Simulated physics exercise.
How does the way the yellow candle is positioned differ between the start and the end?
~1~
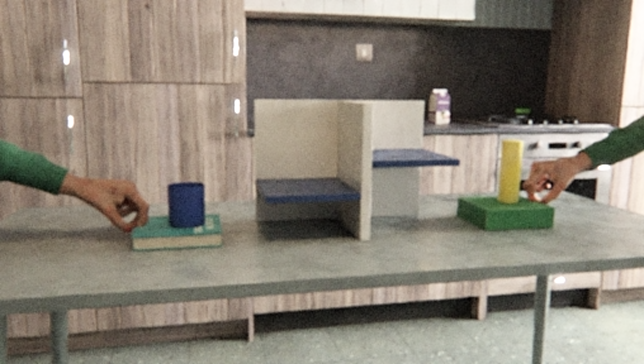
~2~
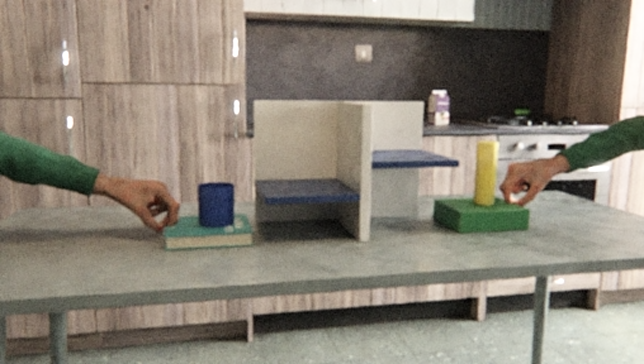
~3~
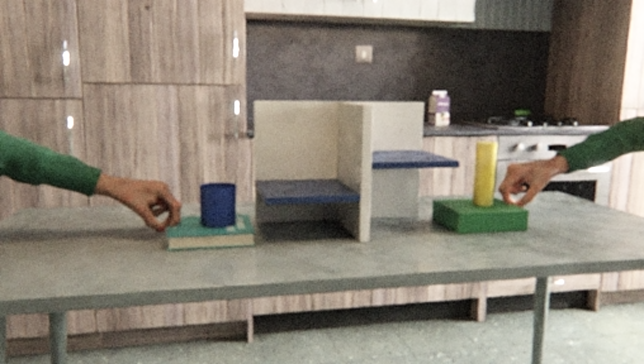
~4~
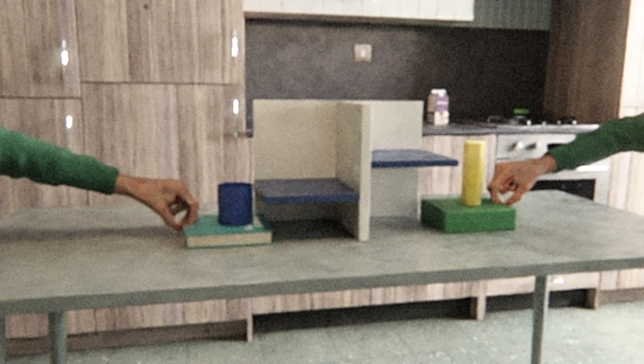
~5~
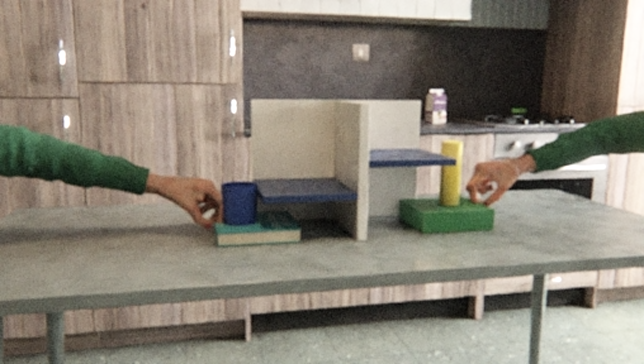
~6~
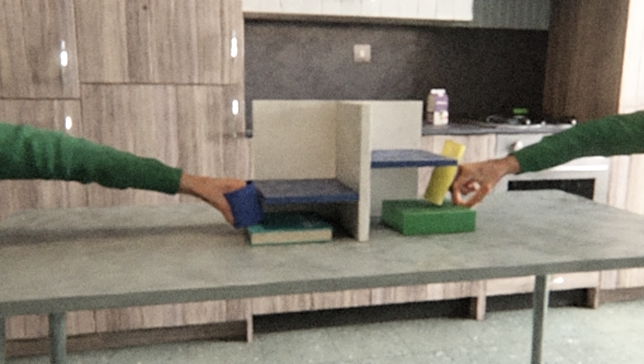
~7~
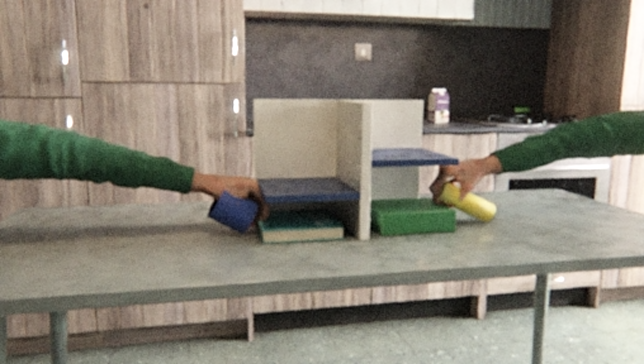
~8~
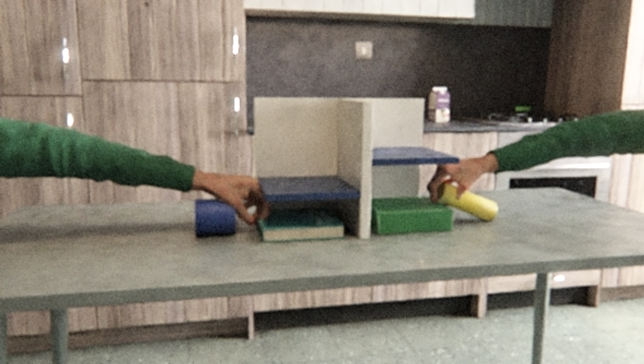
At the start the yellow candle stands upright on the green tray. By the end it is lying on its side, to the right of the shelf.
